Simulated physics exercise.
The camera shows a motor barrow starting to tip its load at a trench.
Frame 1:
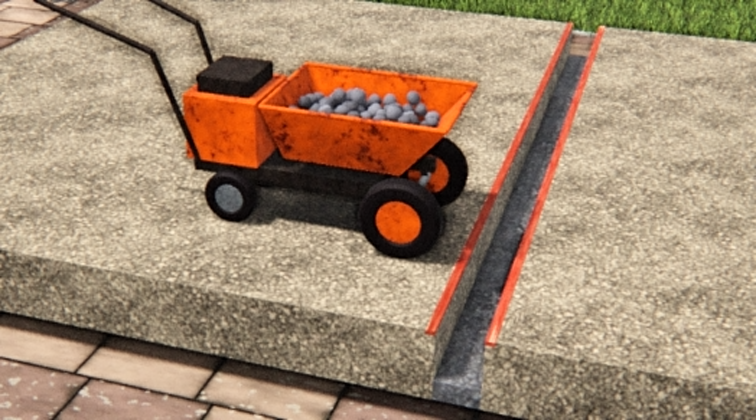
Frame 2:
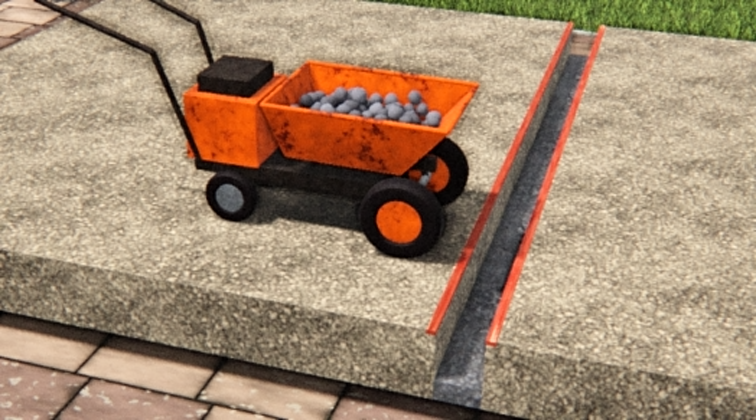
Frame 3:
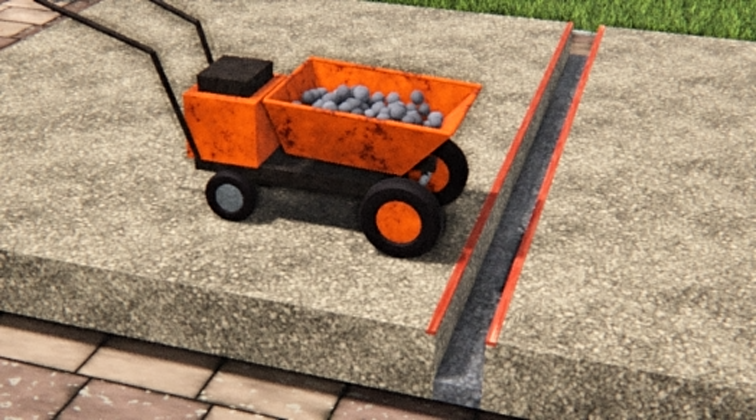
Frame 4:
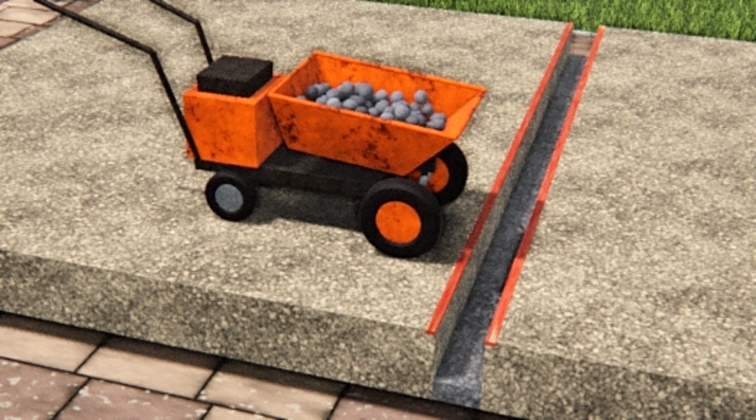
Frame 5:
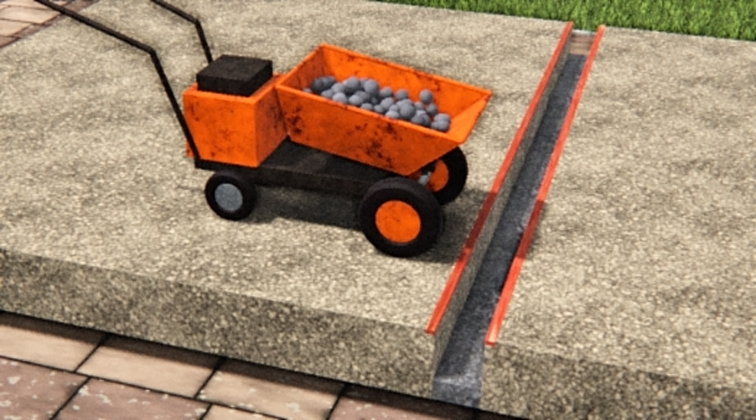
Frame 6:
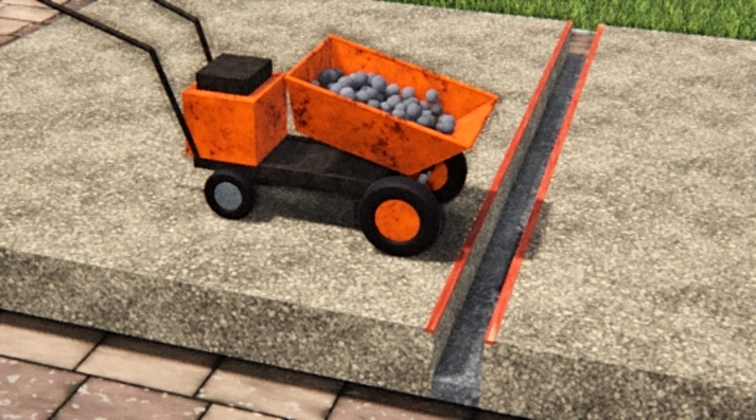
At first, an orange motor barrow loaded with round grey cobbles stands still on a rough slab, its skip level, just left of a narrow trench edged with red strips. Then the back of the skip lifts gradually, tilting it a little toward the trench, while the wheels stay in place and the cobbles remain inside.
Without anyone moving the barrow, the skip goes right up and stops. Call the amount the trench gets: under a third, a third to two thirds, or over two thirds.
Amount in the trench: Under a third.
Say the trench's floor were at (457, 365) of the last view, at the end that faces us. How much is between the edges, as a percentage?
That would give roughly 0 percent.
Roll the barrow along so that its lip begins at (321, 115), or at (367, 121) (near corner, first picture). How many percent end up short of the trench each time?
That works out to 60 per cent for the first position and 20 per cent for the second.
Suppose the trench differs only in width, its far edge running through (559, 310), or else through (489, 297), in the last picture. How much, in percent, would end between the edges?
First try: About 90 %; second try: About 0 %.
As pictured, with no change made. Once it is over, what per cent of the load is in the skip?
It is some 15 percent.
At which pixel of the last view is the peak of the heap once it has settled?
I'd place the summit at about pixel (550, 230).
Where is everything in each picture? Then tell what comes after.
Lip of the skip at (446, 132), level; top of the load at (351, 108), round cobbles; first edge of the trench at (448, 291); far edge at (505, 301), the trench under half as wide as the skip, and about as deep as wide, in the first frame.
Lip of the skip at (448, 133), level; top of the load at (353, 107), in the second frame.
Lip of the skip at (451, 134), tipped barely; top of the load at (355, 105), in the third frame.
Lip of the skip at (456, 138), tipped barely; top of the load at (351, 106), in the fourth frame.
Lip of the skip at (462, 142), tipped a little; top of the load at (343, 106), in the fifth frame.
Lip of the skip at (469, 147), tipped a little; top of the load at (337, 92); first edge of the trench at (447, 290); far edge at (504, 300), in the sixth frame.
Soon, skip tipped steeply; all in the skip.
A while on, skip tipped right over; most in the skip; about a quarter beyond it; a stray few falling.
Towards the end, skip tipped right over; about a quarter in the skip; a stray few in or heaped over the trench; most beyond it.
Finally, skip tipped right over; about a quarter in the skip; a stray few in or heaped over the trench; most beyond it.
